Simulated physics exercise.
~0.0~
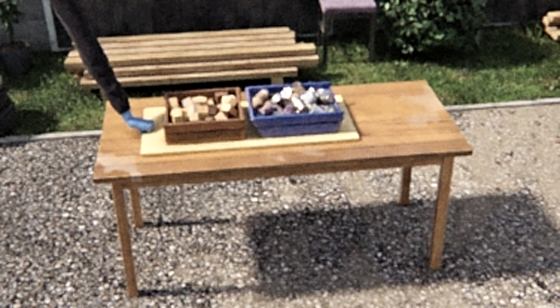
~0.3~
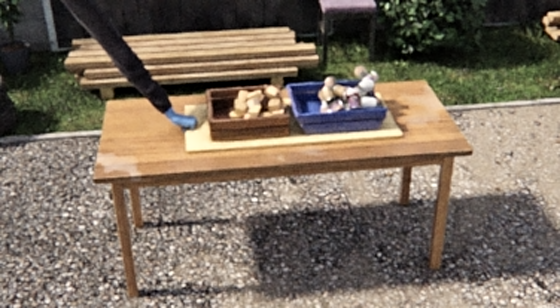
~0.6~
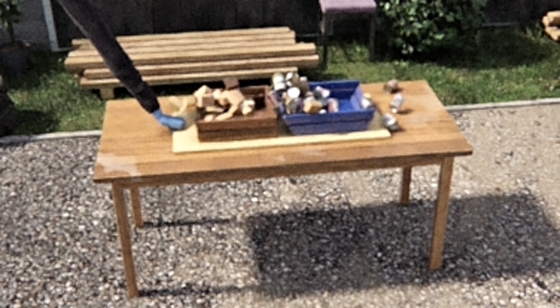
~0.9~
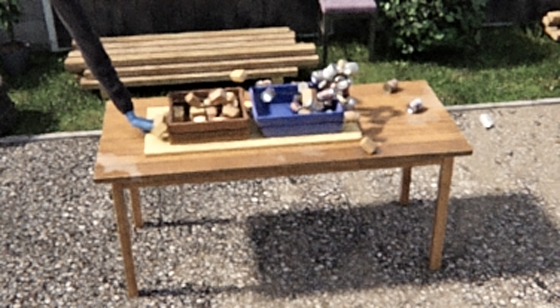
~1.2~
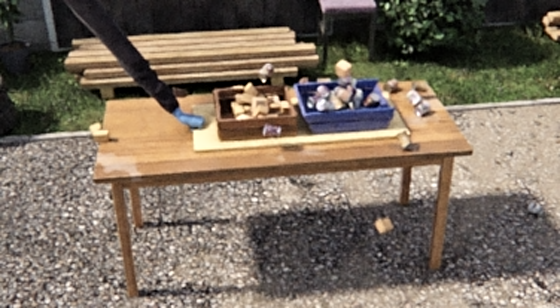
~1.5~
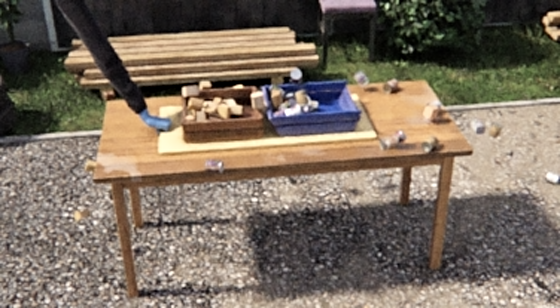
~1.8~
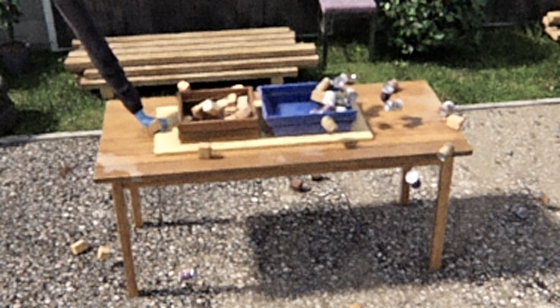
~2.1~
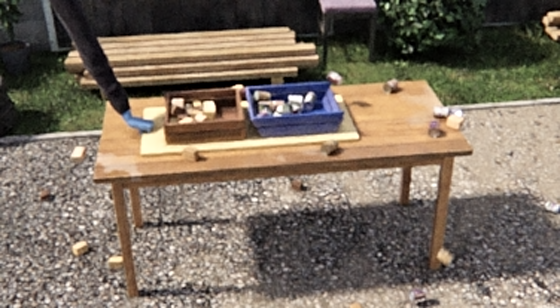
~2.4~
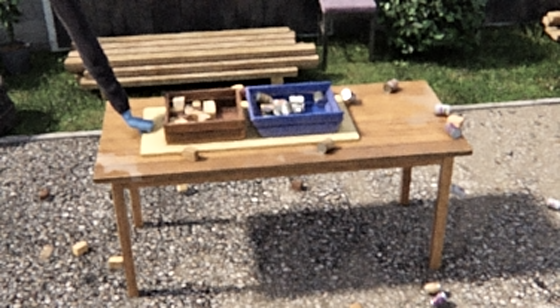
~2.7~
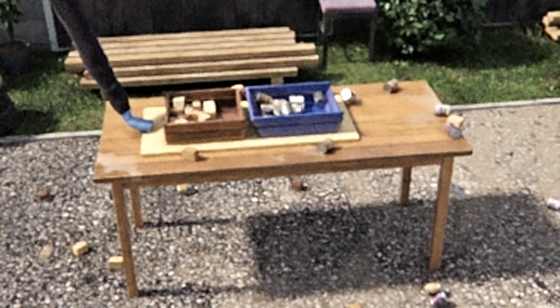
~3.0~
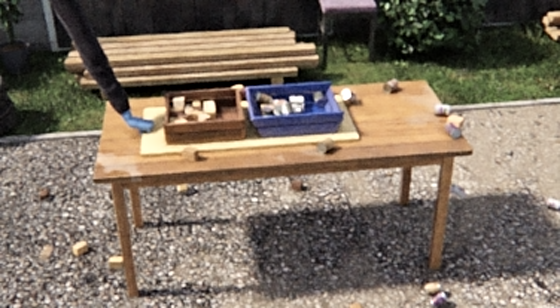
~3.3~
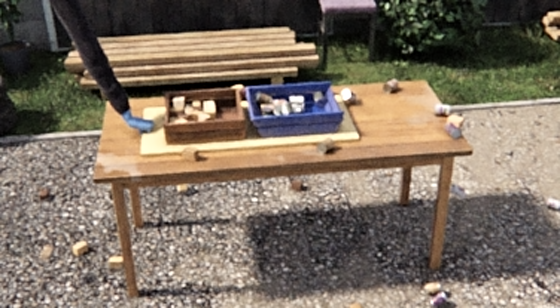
On a table in a sunny garden, a blue-gloved hand shook a board holding a wooden tote of blocks and a blue tote of small tins quickly from side to side, scattering pieces over the tabletop and gravel before stopping with both totes partly full.
